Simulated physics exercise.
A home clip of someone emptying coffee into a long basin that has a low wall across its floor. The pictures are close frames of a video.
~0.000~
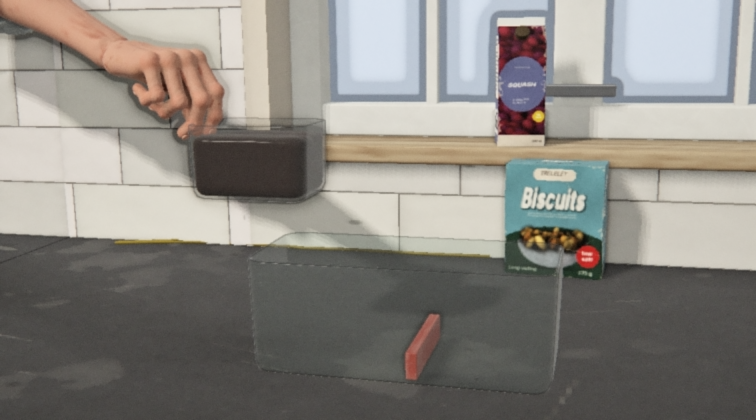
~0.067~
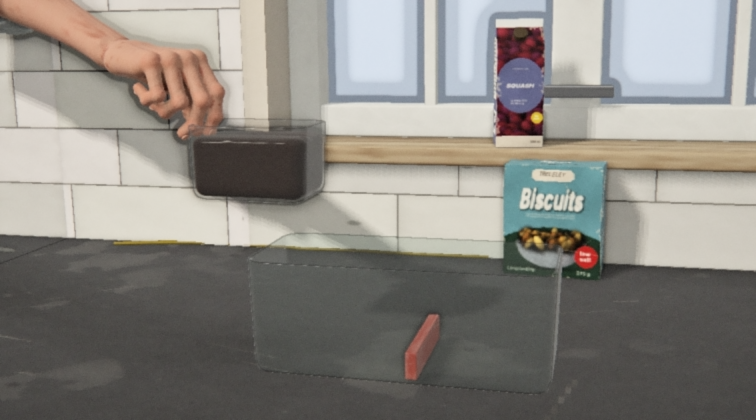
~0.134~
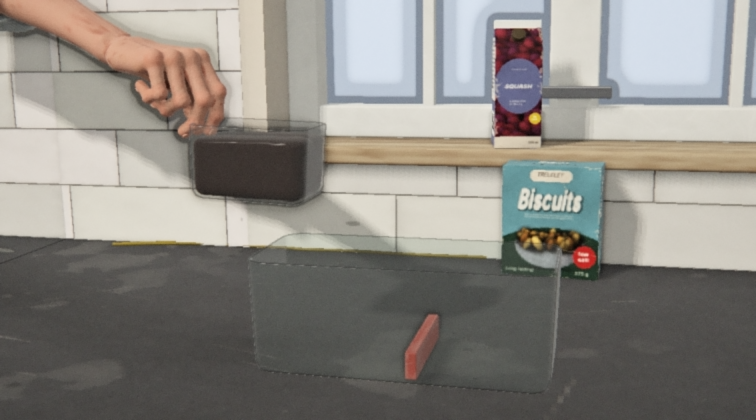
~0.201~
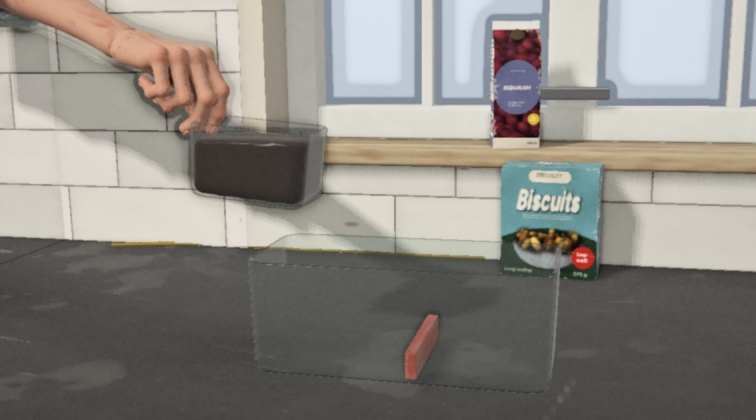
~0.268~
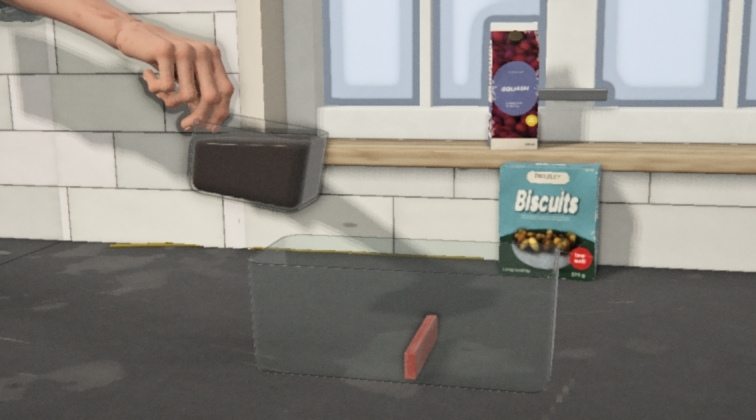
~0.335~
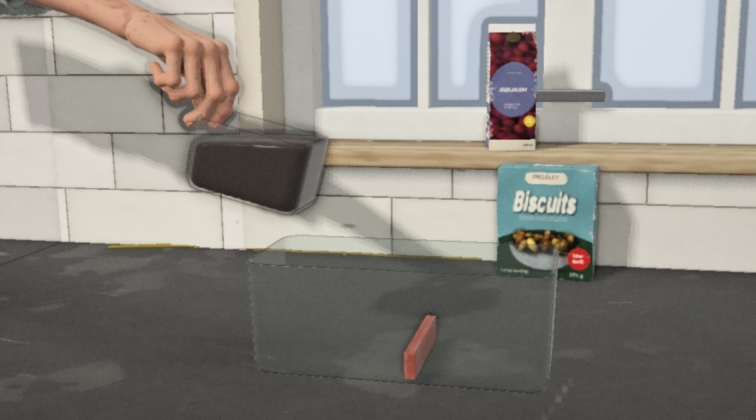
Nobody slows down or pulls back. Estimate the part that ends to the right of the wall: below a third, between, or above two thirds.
The share right of the wall is less than a third.
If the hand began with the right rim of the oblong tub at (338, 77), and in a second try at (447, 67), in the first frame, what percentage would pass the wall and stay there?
First some 45, then 65 per cent.
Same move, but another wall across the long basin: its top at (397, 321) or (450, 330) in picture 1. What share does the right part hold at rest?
In turn 25 and 10 in a hundred.
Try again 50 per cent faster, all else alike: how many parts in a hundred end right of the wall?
Near 20 %.
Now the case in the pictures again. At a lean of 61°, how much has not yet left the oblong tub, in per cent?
Close to 55 per cent.
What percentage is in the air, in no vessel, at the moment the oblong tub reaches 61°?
Roughly 25 in a hundred.
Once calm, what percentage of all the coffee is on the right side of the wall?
Some 15 per cent.
A moment on, the oblong tub is tipped part way and 56 per cent is still to pour, 19 is left of the wall and 0 right of it.
Next, the oblong tub is tipped on its side and 16 per cent is still to pour, 74 is left of the wall and 6 right of it.
Then the oblong tub is tipped on its side and 3 per cent is still to pour, 83 is left of the wall and 13 right of it.
Later the oblong tub is tipped on its side and 0 per cent is still to pour, 83 is left of the wall and 16 right of it.
Finally, 84 per cent lies left of the wall, 16 right of it and 0 outside.
